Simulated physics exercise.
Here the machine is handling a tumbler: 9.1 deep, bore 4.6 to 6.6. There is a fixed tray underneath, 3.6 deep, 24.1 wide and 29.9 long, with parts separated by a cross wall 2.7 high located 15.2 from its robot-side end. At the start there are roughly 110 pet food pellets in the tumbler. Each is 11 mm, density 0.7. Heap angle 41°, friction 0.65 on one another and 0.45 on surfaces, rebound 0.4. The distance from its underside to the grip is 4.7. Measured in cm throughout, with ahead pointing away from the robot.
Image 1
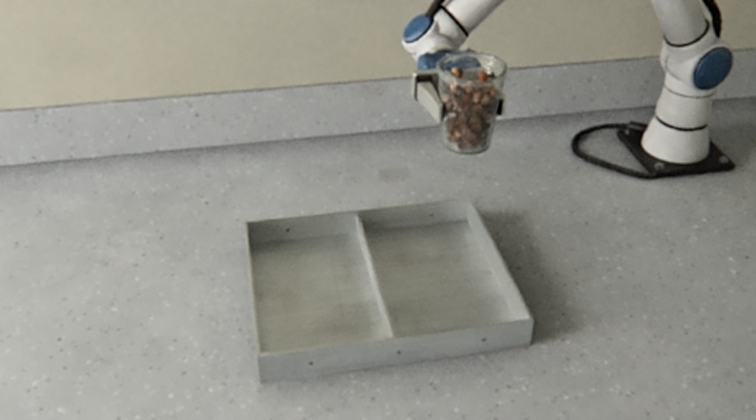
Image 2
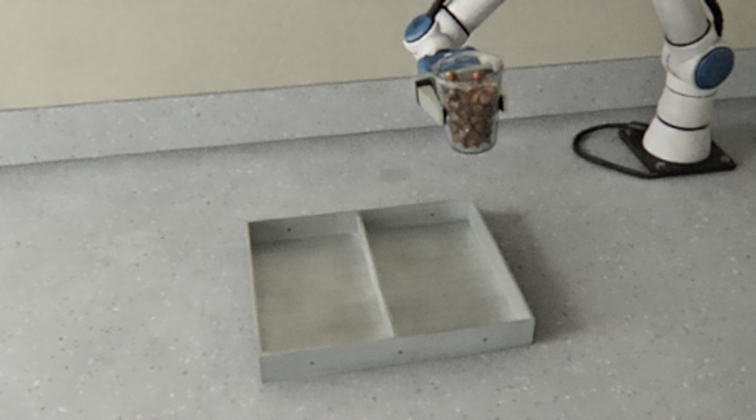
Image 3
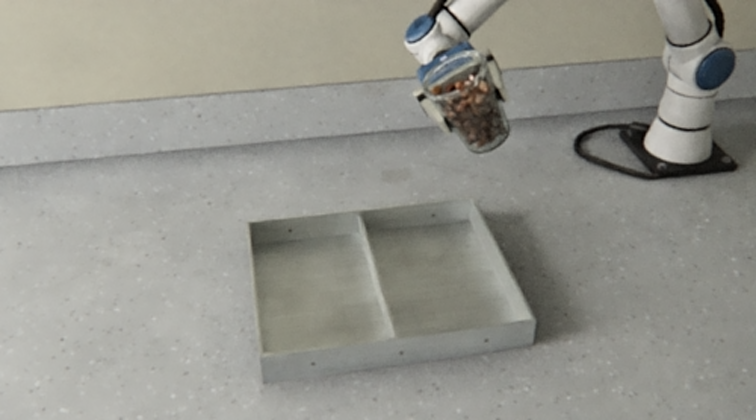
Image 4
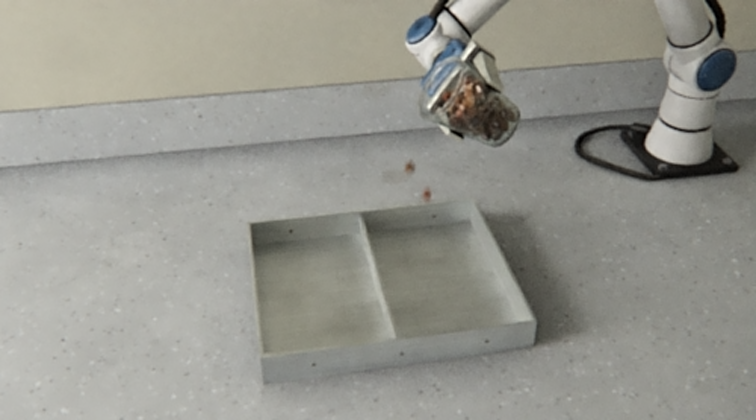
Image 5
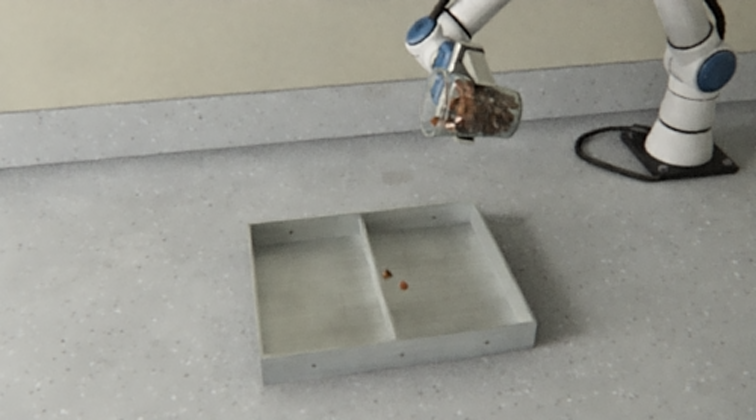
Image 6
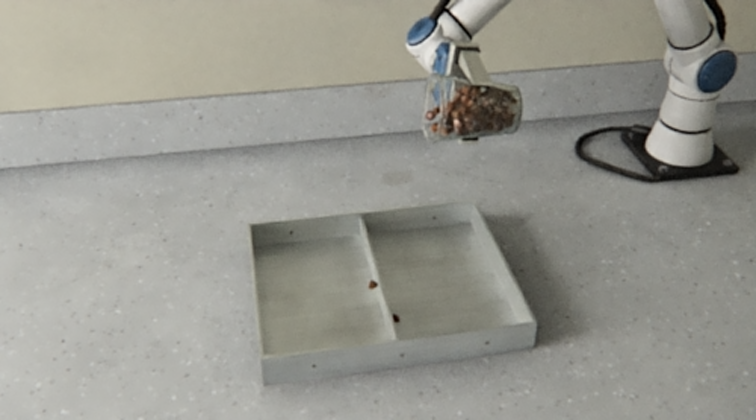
Robot arm tilting a clear tumbler of brown pellets leftward above a divided grey tray, two pellets dropping and rolling inside it.
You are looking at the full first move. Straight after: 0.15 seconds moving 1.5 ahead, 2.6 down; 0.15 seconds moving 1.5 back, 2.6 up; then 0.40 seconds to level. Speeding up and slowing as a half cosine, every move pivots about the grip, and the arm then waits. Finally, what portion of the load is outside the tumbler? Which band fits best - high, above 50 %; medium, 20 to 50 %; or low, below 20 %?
Low, below 20 %.
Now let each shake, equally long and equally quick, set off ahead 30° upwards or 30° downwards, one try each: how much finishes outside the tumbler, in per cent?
I'd say close to 15 percent for the first and close to 10 percent for the second.
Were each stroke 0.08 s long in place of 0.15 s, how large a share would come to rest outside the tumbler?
About 10 per cent in that case.
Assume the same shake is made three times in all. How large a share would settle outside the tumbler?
It would come to around 5 %.
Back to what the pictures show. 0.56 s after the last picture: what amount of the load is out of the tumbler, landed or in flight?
Share gone by then: Near 5 %.
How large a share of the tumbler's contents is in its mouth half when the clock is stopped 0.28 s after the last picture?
Close to 40 in a hundred.
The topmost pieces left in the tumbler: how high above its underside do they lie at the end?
The top sits some 8.5 cm up.
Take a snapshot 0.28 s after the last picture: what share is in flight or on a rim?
3 %.
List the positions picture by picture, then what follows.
Tumbler middle at (469, 107), level; upper third of the load around (471, 94), from x 450 to 495, top at y 70; 106 in the tumbler, in the first frame.
Tumbler middle at (471, 107), tilted 8° forward; upper third of the load around (472, 94), from x 450 to 490, top at y 75, in the second frame.
Tumbler middle at (472, 107), tilted 29° forward; upper third of the load around (473, 95), from x 435 to 500, top at y 80, in the third frame.
Tumbler middle at (474, 108), tilted 54° forward; upper third of the load around (473, 97), from x 410 to 510, top at y 80; 104 in the tumbler, 2 in flight or on a rim, in the fourth frame.
Tumbler middle at (474, 109), tilted 75° forward; upper third of the load around (477, 98), from x 385 to 510, top at y 85; 104 in the tumbler, 2 in the robot-side part, in the fifth frame.
Tumbler middle at (474, 109), tilted 83° forward; upper third of the load around (478, 100), from x 375 to 510, top at y 90; 104 in the tumbler, 1 in the robot-side part, 1 in the far-side part, in the sixth frame.
Then, 0.28 s after the last picture, tilted 83° forward, highest piece 26 above the table; 99 in the tumbler, 2 in the robot-side part, 2 in the far-side part, 3 in flight or on a rim.
Then, 0.56 s after the last picture, tilted 23° forward, highest piece 28 above the table; 99 in the tumbler, 5 in the far-side part, 2 in the robot-side part.
Then, 0.90 s after the last picture, level, highest piece 28 above the table; 99 in the tumbler, 5 in the far-side part, 2 in the robot-side part.
Then, 1.95 s after the last picture, level, highest piece 28 above the table; 99 in the tumbler, 5 in the far-side part, 2 in the robot-side part.
Final count, 99 in the tumbler, 5 in the far-side part, 2 in the robot-side part. That is 7 % outside the tumbler.
